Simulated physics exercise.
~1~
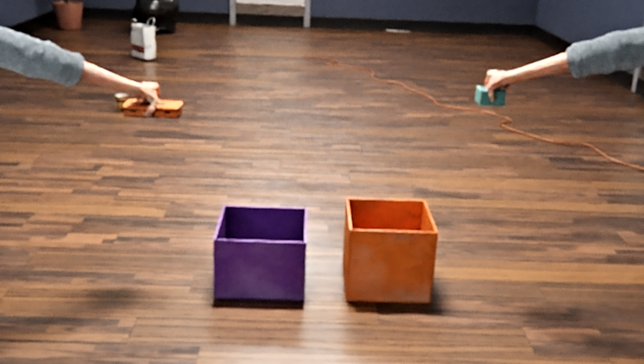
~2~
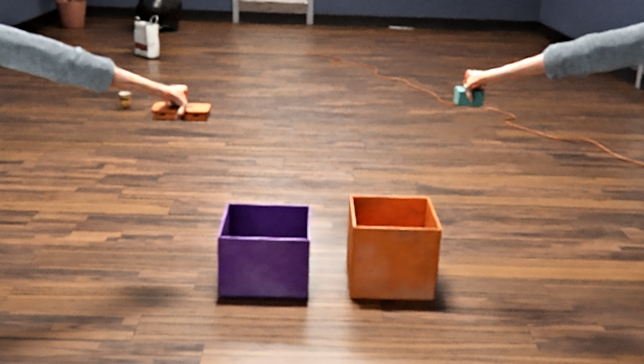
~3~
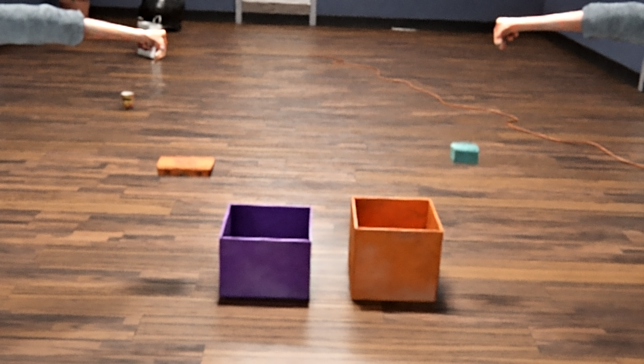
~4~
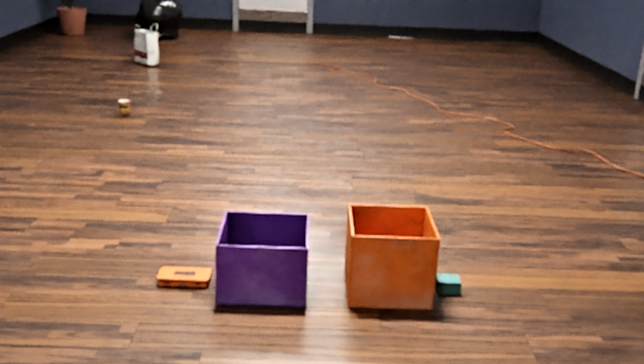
Two hands release an orange case and a turquoise block, which both land outside the containers.
